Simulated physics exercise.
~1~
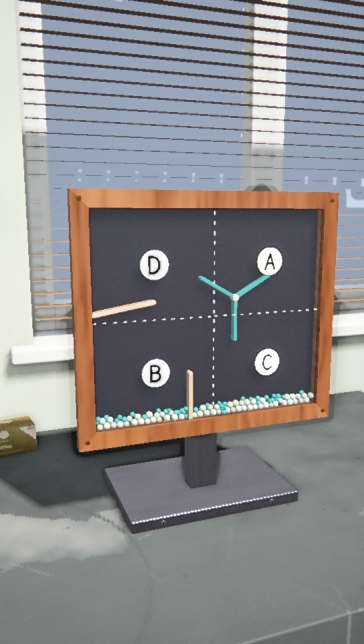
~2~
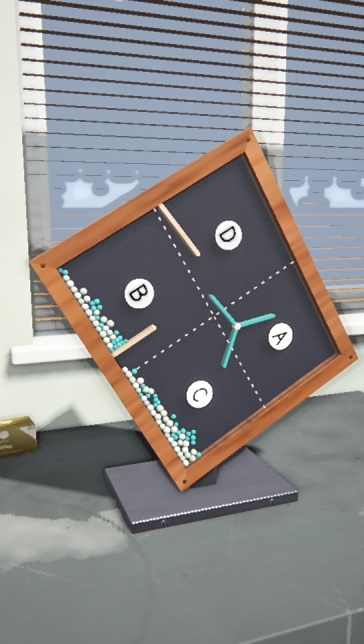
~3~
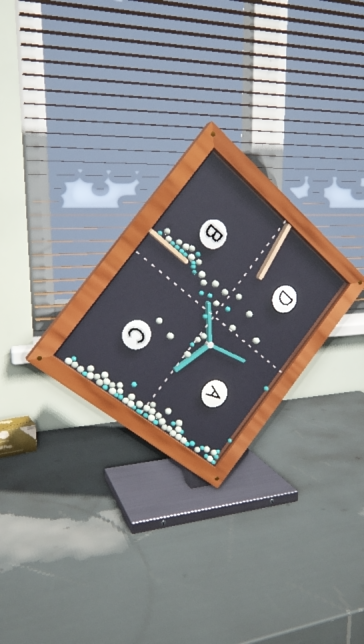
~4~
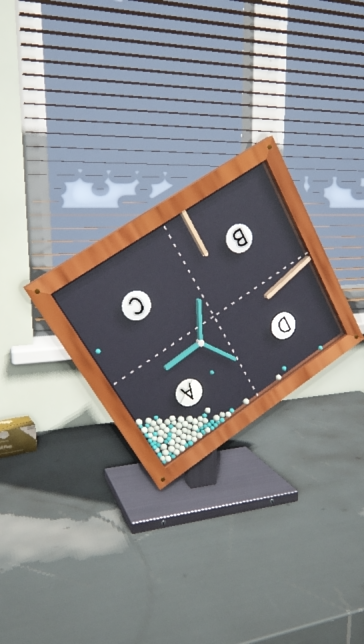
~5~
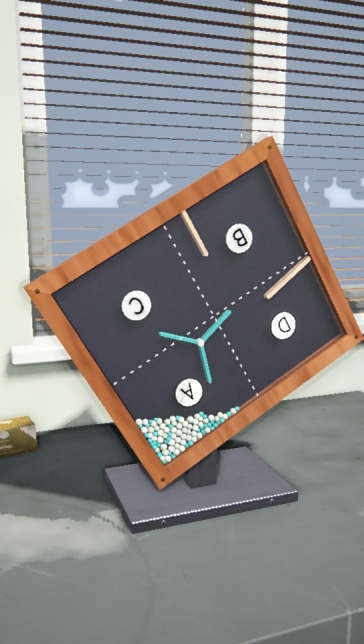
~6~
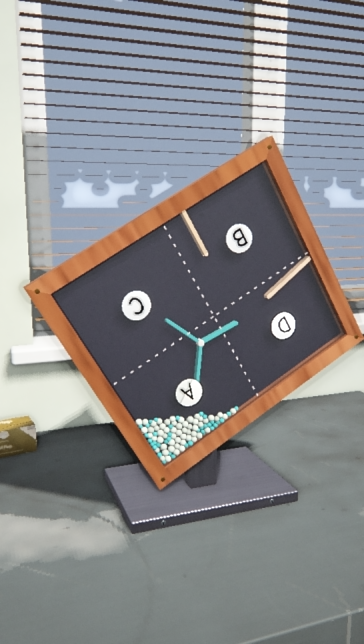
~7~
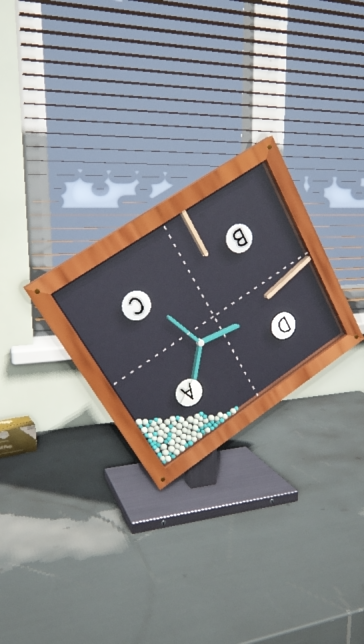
A wood-framed case holding small white and turquoise balls turned clockwise on its stand, spilling them past its slats and three-armed spinner, then stopped at a tilt, and the balls settled in the bottom corner, all in the quarter marked A.
